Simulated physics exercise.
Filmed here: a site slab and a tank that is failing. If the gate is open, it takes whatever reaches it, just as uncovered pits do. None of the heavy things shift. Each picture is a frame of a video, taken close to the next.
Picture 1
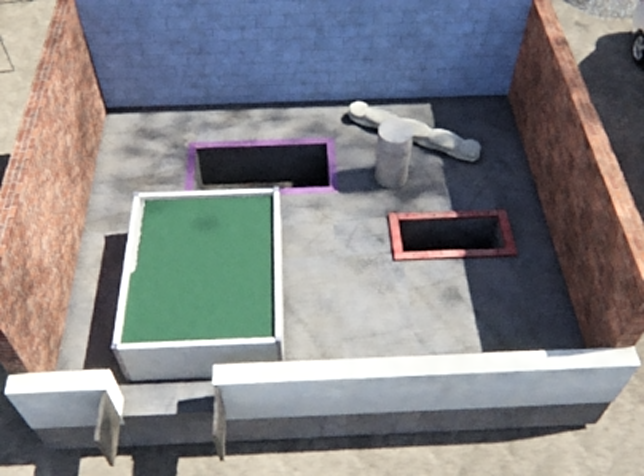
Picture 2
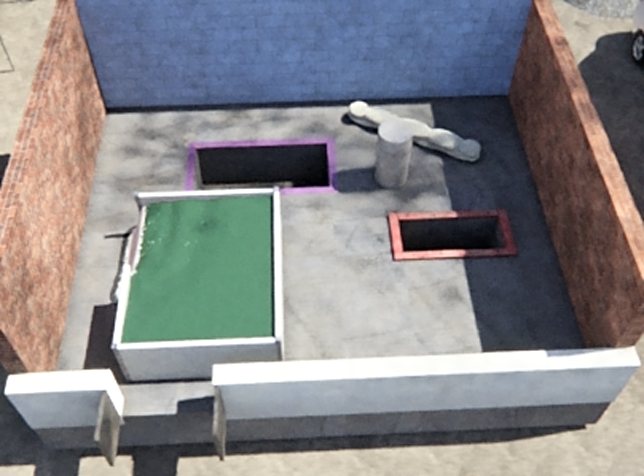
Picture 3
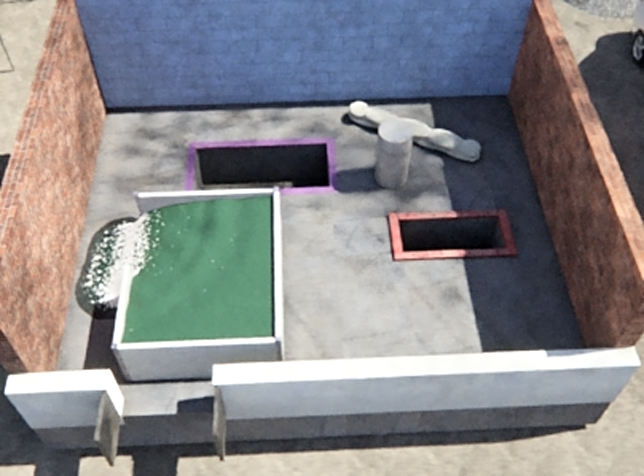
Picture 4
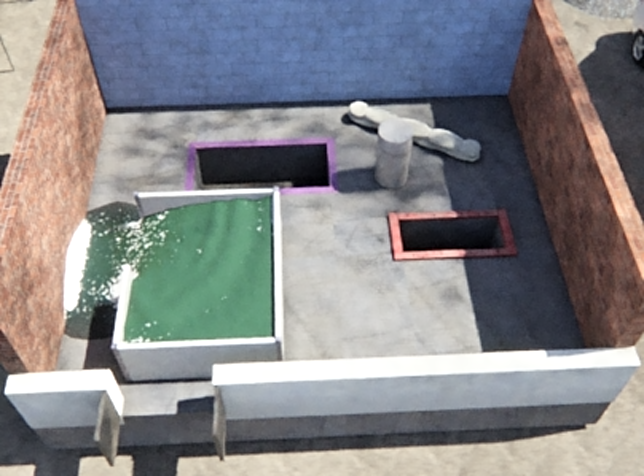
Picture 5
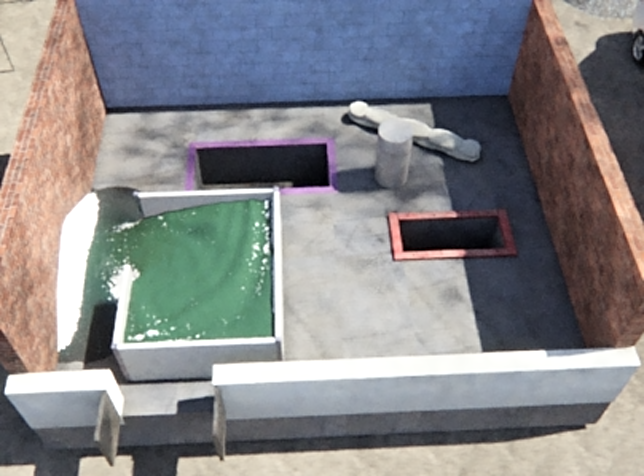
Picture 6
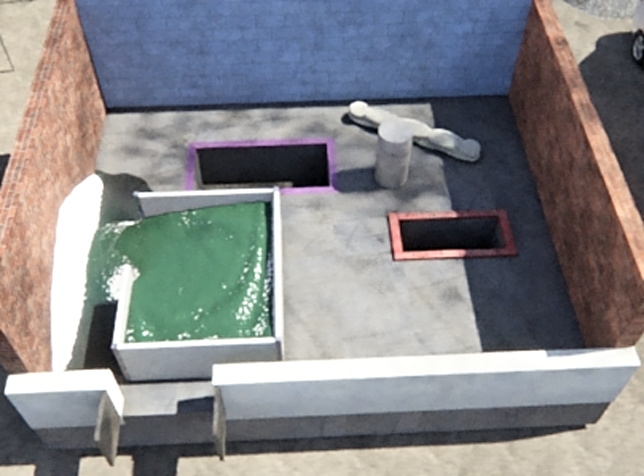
Green water pours from the left side of a tank and spreads along a brick wall.
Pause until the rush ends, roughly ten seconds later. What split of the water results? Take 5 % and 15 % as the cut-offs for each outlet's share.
Outcome: The gate carries off five to fifteen per cent. The red pit carries off beneath five per cent. The purple pit carries off upward of fifteen per cent.
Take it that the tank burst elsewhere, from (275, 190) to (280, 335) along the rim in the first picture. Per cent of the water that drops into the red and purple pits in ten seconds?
In percent: Red 30, purple 12.
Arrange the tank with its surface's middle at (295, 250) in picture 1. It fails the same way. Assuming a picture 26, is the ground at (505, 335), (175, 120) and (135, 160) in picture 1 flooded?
Checking the three spots, I get high and dry, swamped, swamped.
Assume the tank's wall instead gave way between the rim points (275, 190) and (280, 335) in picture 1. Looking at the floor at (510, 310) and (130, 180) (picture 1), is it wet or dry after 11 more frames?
In order, I'd call them drenched and parched.
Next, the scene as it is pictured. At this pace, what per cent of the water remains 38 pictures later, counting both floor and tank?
Result: Close to 80 %.
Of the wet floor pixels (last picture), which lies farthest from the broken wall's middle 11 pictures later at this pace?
Farthest reach: About (301, 106).
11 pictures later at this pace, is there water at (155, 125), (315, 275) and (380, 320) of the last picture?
Listed points: Inundated / unwetted / unwetted.
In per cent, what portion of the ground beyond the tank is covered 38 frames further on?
Close to 70 percent, by my reckoning.
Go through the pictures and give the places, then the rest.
Still water in the water tank at (203, 266), in the first frame.
Water pours out at (142, 253) and has run to a hidden place, in the second frame.
Water pours out at (142, 255) and has run to (88, 305), in the third frame.
The front is at (87, 217), out from the gap at (143, 256), in the fourth frame.
Water pours out at (143, 257) and has run to (92, 193), in the fifth frame.
Water pours out at (143, 256) and has run to (95, 175), in the sixth frame.
A moment on, water covers 20 % of the floor; the gate 0 %, the red pit 0 %, the purple pit 0 %.
Next, water covers 30 % of the floor; the gate 1 %, the red pit 0 %, the purple pit 1 %.
Then, water covers 50 % of the floor; the gate 4 %, the red pit 0 %, the purple pit 3 %.
Later, water covers 70 % of the floor; the gate 7 %, the red pit 0 %, the purple pit 12 %.
In the end, water covers 90 % of the floor; the gate 10 %, the red pit 1 %, the purple pit 22 %.
